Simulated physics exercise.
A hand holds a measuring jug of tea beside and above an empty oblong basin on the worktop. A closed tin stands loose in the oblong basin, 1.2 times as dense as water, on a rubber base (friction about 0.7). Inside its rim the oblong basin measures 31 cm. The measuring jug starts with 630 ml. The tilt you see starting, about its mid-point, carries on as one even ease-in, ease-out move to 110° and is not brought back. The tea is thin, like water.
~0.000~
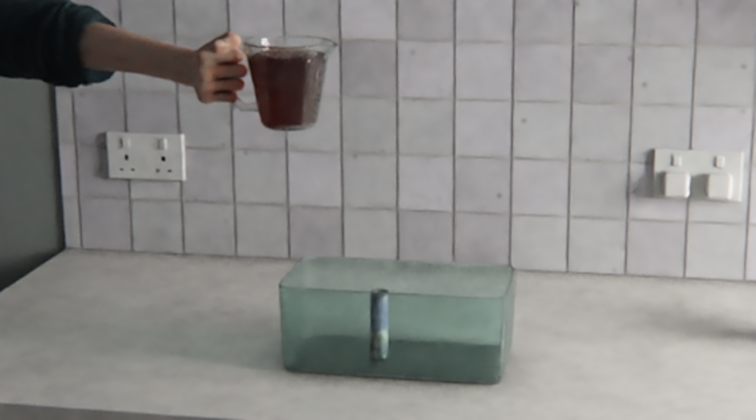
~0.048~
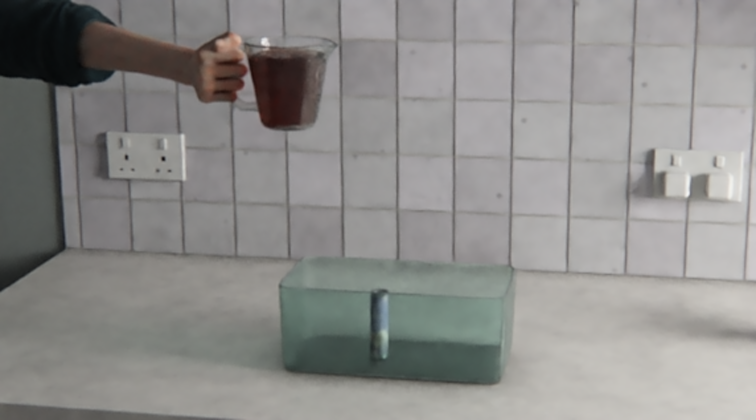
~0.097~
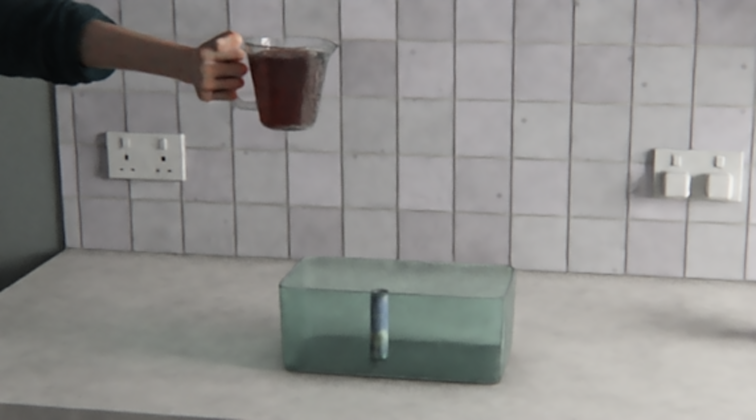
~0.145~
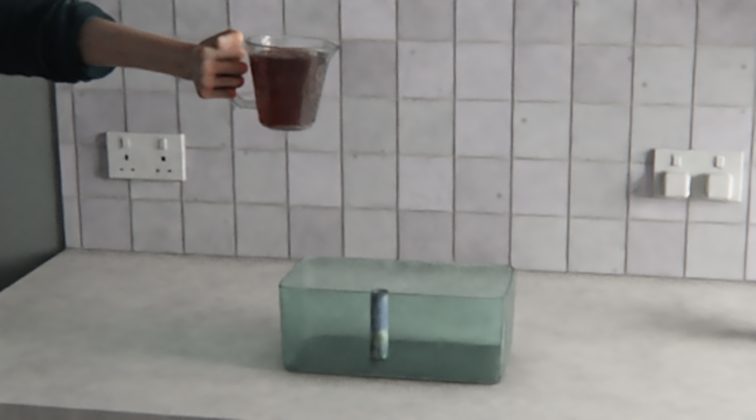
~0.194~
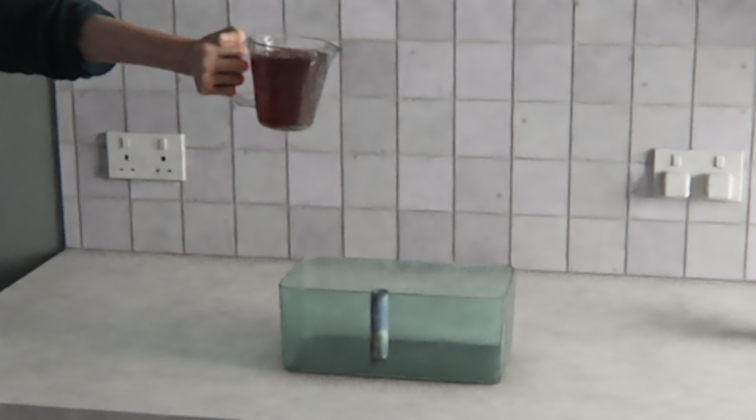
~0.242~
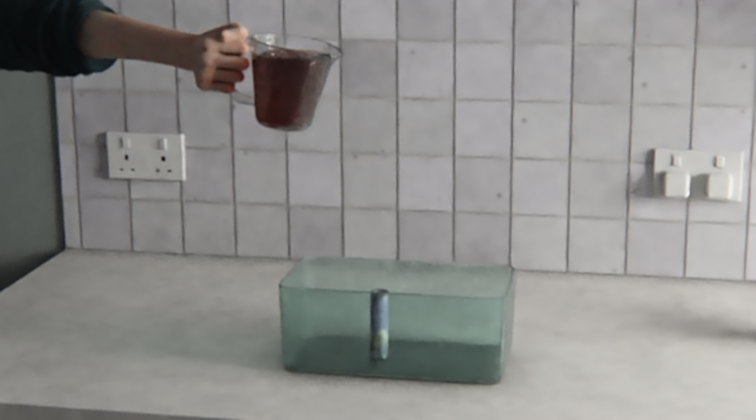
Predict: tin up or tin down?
The tin keeps standing.
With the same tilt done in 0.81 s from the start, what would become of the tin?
The tin stays up.
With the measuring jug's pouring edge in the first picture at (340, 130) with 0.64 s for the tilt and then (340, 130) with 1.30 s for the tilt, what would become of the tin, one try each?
First it falls; then it topples.
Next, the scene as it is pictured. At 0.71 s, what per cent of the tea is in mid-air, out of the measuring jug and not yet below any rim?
Near 24 in a hundred.
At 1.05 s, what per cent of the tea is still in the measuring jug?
Some 14 per cent.
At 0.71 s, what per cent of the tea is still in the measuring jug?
Near 74 in a hundred.
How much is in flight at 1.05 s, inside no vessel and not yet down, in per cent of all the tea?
Some 34 per cent.
By 0.71 s the tilt is 63° and 74 per cent is still to pour; the tin stands where it began.
By 1.05 s the tilt is 100° and 14 per cent is still to pour; the tin stands where it began.
By 1.41 s the tilt is 110° and 0 per cent is still to pour; the tin stands where it began.
By 1.80 s the tilt is 110° and 0 per cent is still to pour; the tin stands where it began.
At rest the tin stands where it began.
